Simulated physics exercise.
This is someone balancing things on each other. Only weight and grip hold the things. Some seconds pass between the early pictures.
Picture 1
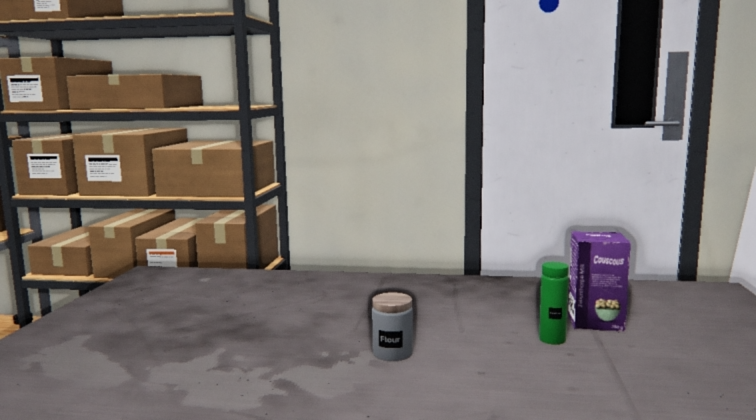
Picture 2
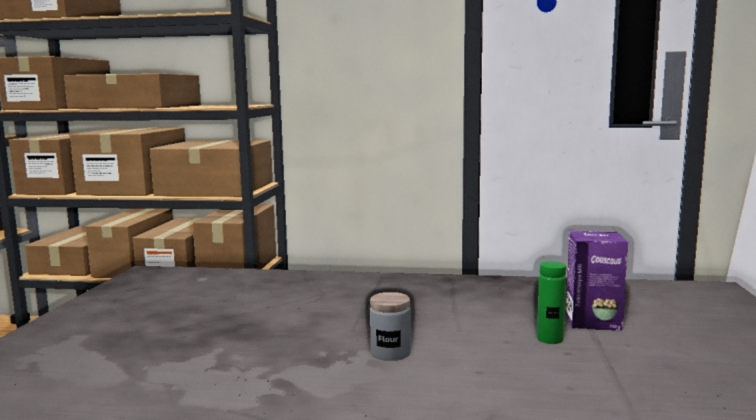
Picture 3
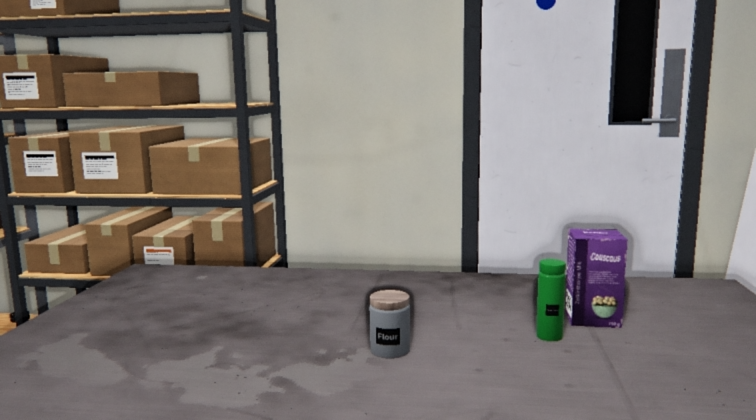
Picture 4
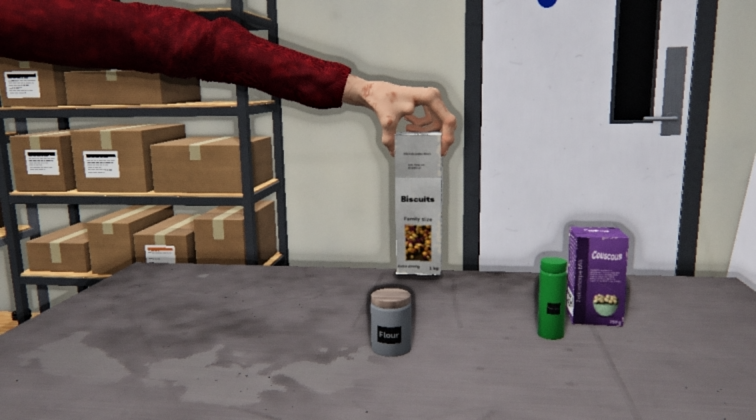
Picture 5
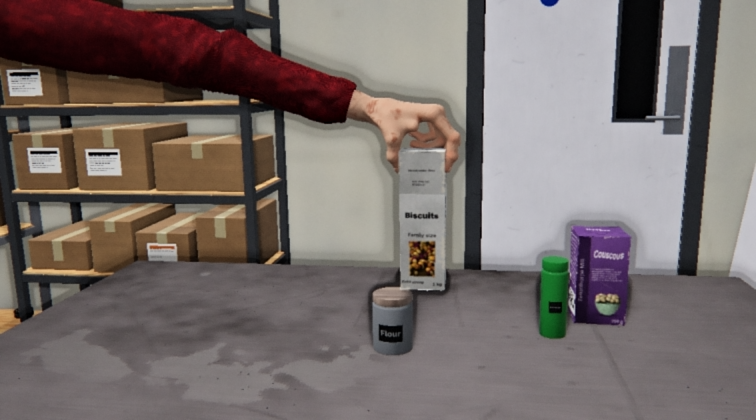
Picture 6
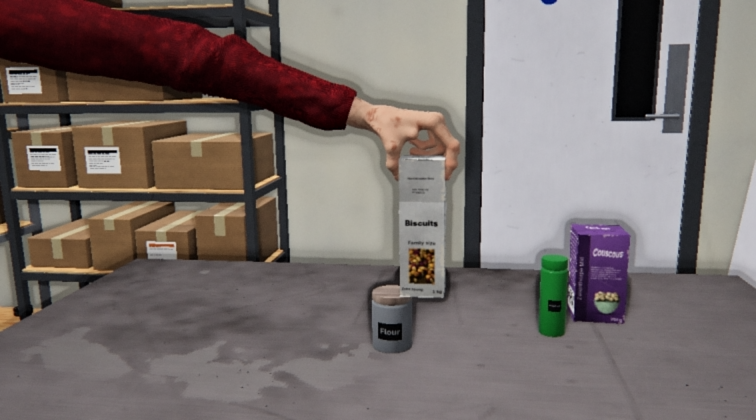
A hand lowers a white biscuits carton onto the table just behind the grey jar.
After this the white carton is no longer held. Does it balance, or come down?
It loses its balance.
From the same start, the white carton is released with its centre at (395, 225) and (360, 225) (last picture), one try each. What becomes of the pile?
In the first case it keeps its balance; in the second case it gives way.
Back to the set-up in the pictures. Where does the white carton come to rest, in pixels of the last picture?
Around (518, 331).
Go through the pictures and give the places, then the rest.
In the first picture, the last thing is not in view yet; purple carton (598, 280).
In the second picture, the last thing is not in view yet; green shaker (552, 302).
In the third picture, the last thing is not in view yet; grey jar (390, 323).
In the fourth picture, on its way; white carton (419, 202); purple carton (596, 276).
In the fifth picture, on its way; white carton (424, 218); green shaker (554, 297).
In the sixth picture, in place under the hand; white carton (423, 226); grey jar (392, 319).
Then, 0.40 s after the last picture, white carton now fallen.
Then, 0.50 s after the last picture, things are still on the move.
At rest, fallen, white carton; the other 3 in place. Seen from the same camera at the end, white carton near (517, 330). The pile comes apart.
